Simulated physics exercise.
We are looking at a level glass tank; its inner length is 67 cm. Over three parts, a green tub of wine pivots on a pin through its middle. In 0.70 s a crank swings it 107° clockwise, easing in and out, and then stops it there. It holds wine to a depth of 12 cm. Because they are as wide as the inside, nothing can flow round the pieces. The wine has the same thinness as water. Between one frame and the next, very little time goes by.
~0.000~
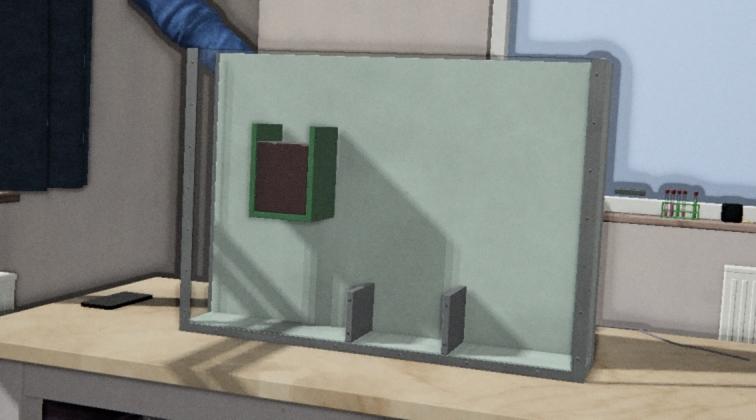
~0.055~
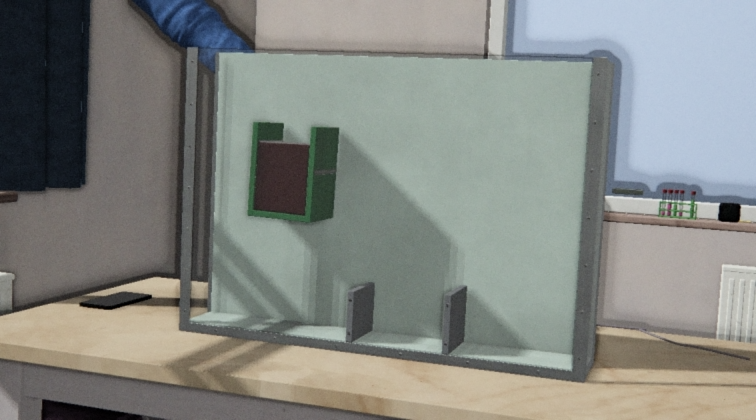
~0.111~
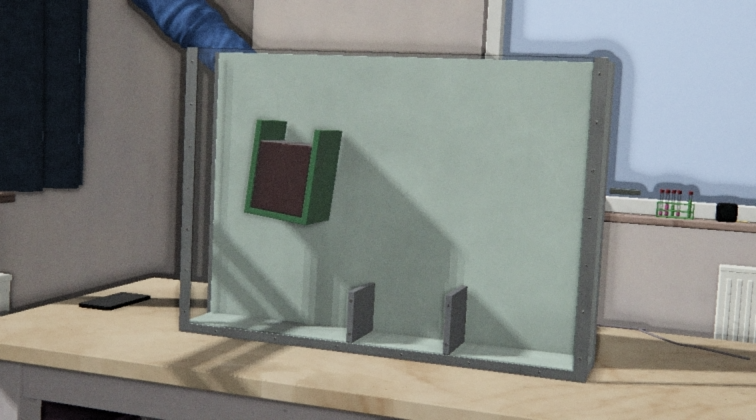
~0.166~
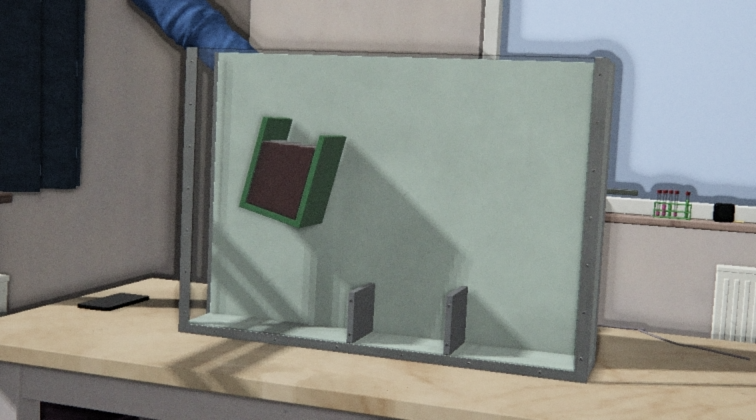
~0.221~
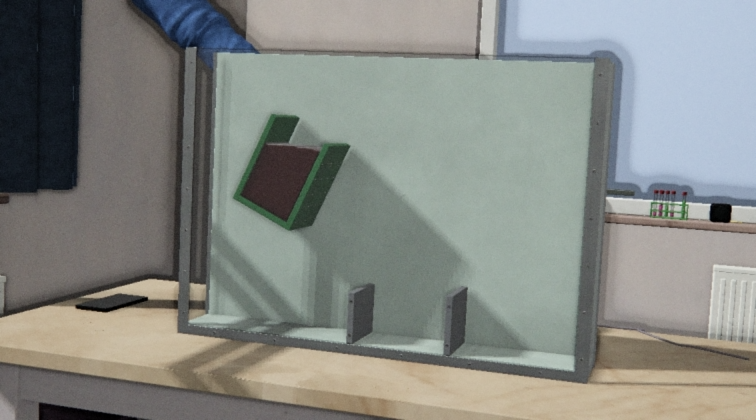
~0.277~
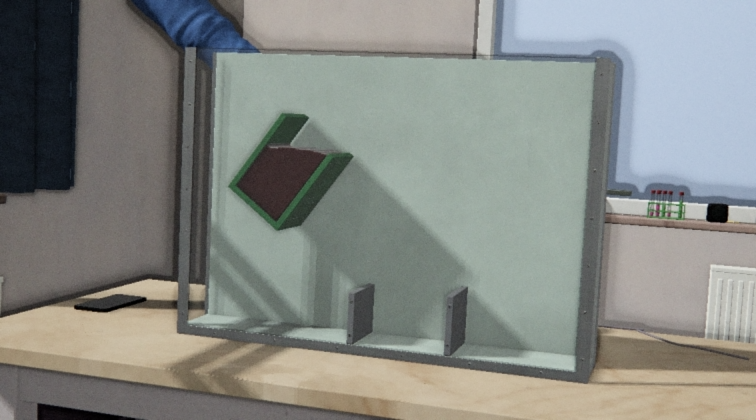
We see a green tub partly filled with dark red liquid inside a glass tank with two low grey dividers; the tub starts upright, then rotates clockwise in place, slowly and then faster, while the liquid shifts within it.
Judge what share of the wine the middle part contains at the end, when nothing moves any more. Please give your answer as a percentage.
It contains about 80 in every hundred parts of the wine.
After 0.48 s 100 per cent has yet to come down; below, left 0, middle 0, right 0.
After 0.75 s 49 per cent has yet to come down; below, left 0, middle 51, right 0.
After 1.10 s 15 per cent has yet to come down; below, left 2, middle 76, right 7.
In the end the left part holds 5, the middle 82 and the right 13 per cent.
